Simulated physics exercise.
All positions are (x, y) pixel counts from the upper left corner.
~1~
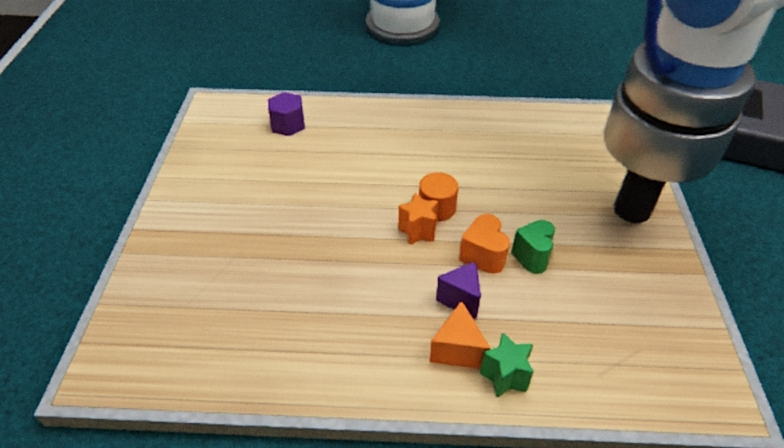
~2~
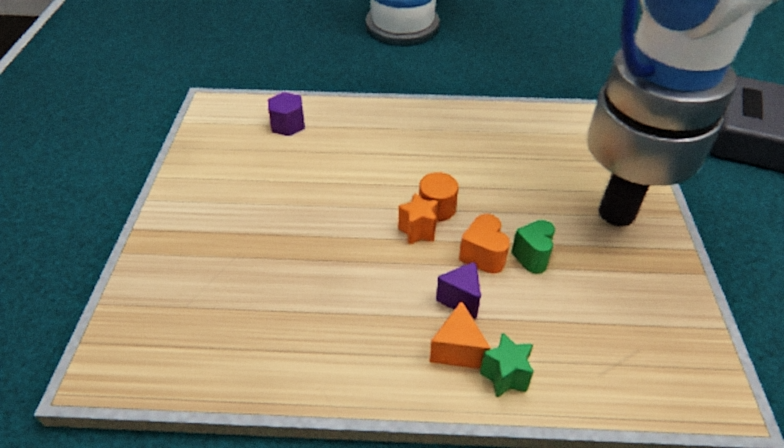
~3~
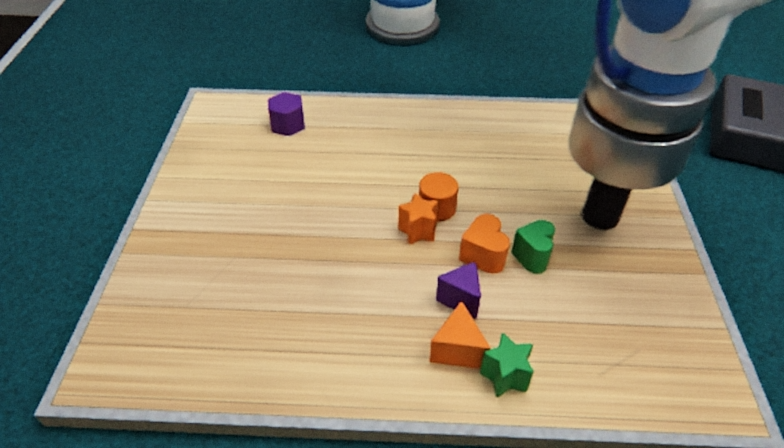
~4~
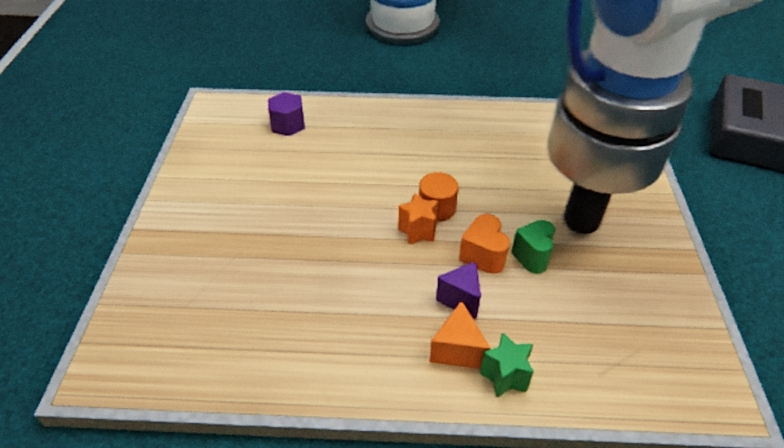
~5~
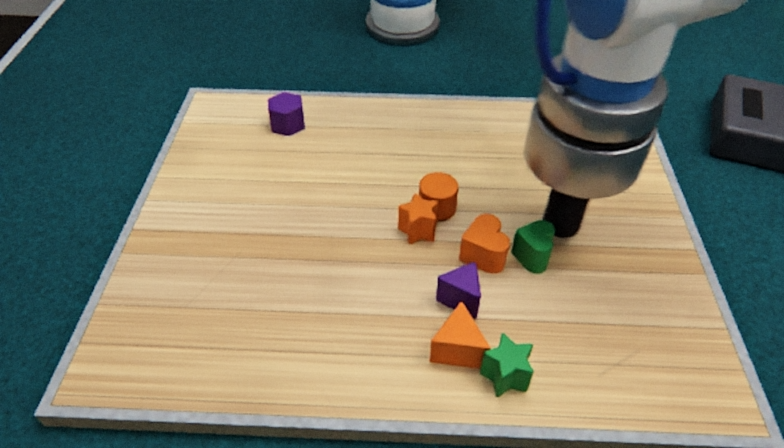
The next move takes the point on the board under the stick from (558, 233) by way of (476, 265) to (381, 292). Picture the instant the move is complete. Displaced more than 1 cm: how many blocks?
Two blocks.
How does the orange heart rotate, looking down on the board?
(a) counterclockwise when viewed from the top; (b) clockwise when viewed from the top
My pick is b.
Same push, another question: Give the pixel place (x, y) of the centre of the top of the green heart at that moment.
At the end it should sit near (503, 270).
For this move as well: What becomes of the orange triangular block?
In the end it has not been moved.
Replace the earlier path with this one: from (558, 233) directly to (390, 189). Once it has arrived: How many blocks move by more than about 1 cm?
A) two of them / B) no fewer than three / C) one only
Correct choice: C.
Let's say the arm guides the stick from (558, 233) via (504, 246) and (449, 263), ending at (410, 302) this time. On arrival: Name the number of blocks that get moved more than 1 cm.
It will shift two blocks.
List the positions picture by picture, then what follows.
In the first frame, stick tip at (632, 211); block tops, orange triangular block at (461, 329); purple triangular block at (464, 278); orange heart at (487, 233); green heart at (539, 234).
In the second frame, stick at (617, 214); blocks unchanged.
In the third frame, stick at (600, 217); blocks unchanged.
In the fourth frame, stick at (582, 221); blocks unchanged.
In the fifth frame, stick at (561, 225); orange triangular block at (461, 329); purple triangular block at (464, 278); orange heart at (487, 233); green heart at (539, 234).
The first path, step by step. One third of the way, stick at (507, 248); orange heart at (472, 237), turned 15° clockwise; green heart at (510, 265), turned 65° anticlockwise.
Two thirds of the way, stick at (445, 266); orange heart at (412, 241), turned 35° clockwise; green heart at (503, 270), turned 110° anticlockwise.
At the end, stick at (381, 283); orange triangular block in place; purple triangular block in place; orange heart at (379, 239), turned 90° clockwise; green heart at (503, 270), turned 110° anticlockwise.
